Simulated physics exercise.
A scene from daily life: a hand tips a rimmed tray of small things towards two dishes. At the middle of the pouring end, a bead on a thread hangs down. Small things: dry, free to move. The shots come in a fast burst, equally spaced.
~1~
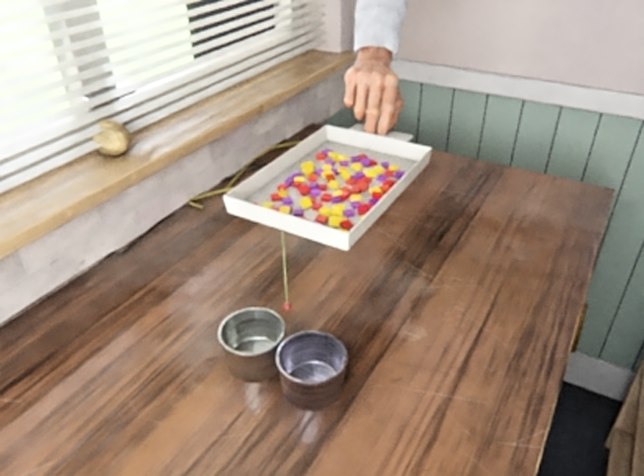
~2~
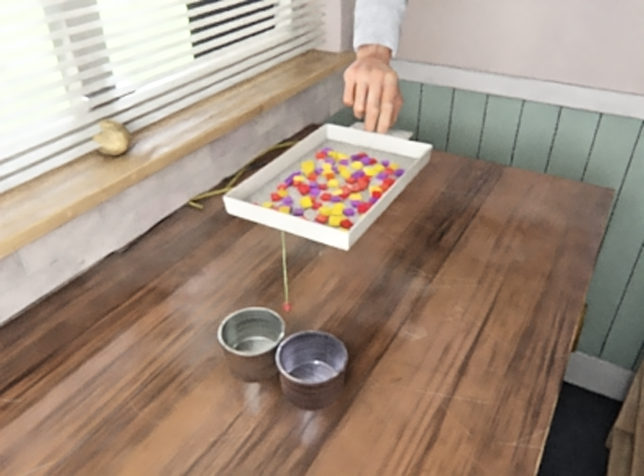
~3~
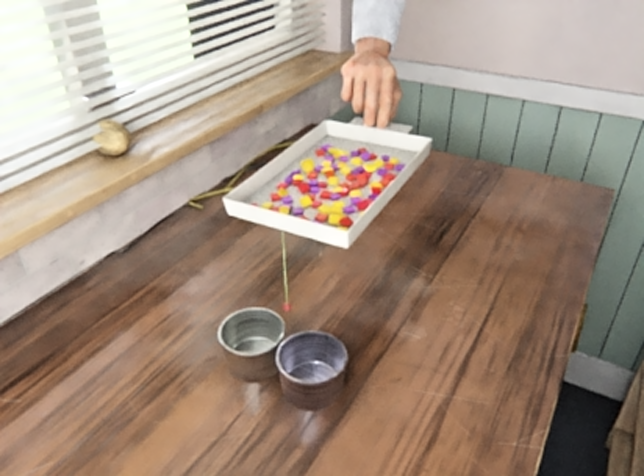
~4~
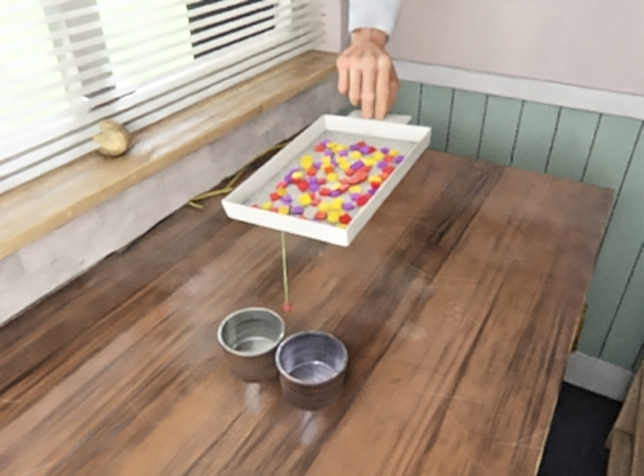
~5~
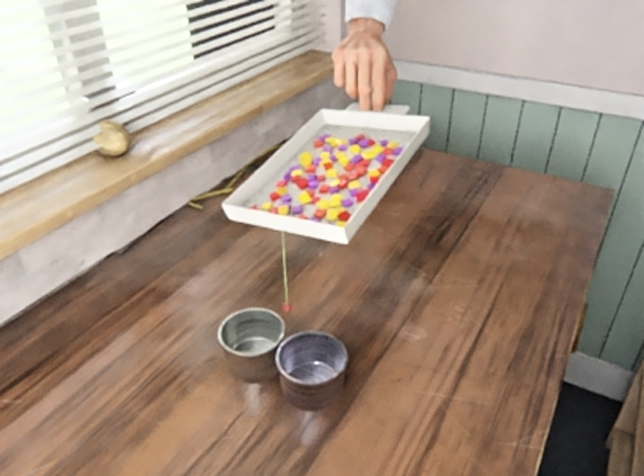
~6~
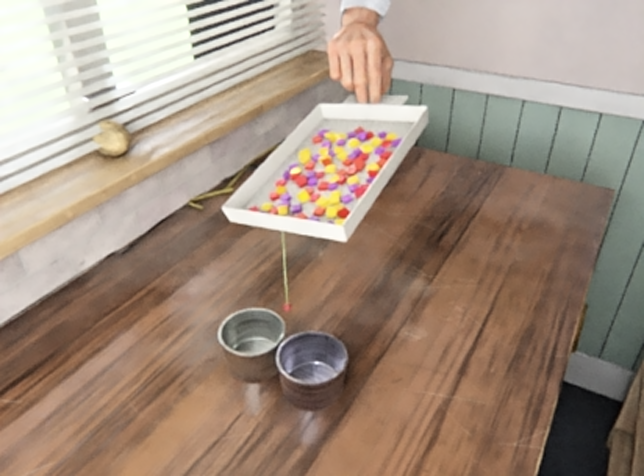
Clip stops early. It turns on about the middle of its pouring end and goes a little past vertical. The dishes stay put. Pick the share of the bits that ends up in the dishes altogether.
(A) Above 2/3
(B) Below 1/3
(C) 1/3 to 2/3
B, below 1/3.
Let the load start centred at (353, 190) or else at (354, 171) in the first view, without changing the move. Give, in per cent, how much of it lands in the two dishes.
In order, 20 % then 10 %.
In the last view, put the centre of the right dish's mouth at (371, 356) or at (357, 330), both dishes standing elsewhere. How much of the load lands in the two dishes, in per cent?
Trial 1 near 0 percent, trial 2 near 0 percent.
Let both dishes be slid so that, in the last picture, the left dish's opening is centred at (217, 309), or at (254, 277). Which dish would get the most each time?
Run 1: The one on the left side. Run 2: The one on the left side.
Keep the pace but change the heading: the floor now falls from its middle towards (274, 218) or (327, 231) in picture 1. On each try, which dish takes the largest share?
In the first case it's the dish to the left, and in the second it's the dish to the right.
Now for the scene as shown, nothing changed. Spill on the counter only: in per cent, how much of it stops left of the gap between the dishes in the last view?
Around 100 percent of the pieces.
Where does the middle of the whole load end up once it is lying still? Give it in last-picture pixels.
I'd put the middle somewhere around (241, 325).
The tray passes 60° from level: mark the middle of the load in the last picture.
I'd put the middle of the pieces at roughly (271, 181).
Just after the last frame, tray tipped steeply; every one on the tray.
A moment on, tray tipped right over; the larger part on the tray; about a tenth outside both; about a tenth in the air.
Further on, tray tipped past a quarter turn; about a tenth in the left dish; almost all outside both.
When it is over, tray tipped past a quarter turn; not one in the right dish; about a tenth in the left dish; almost all outside both.
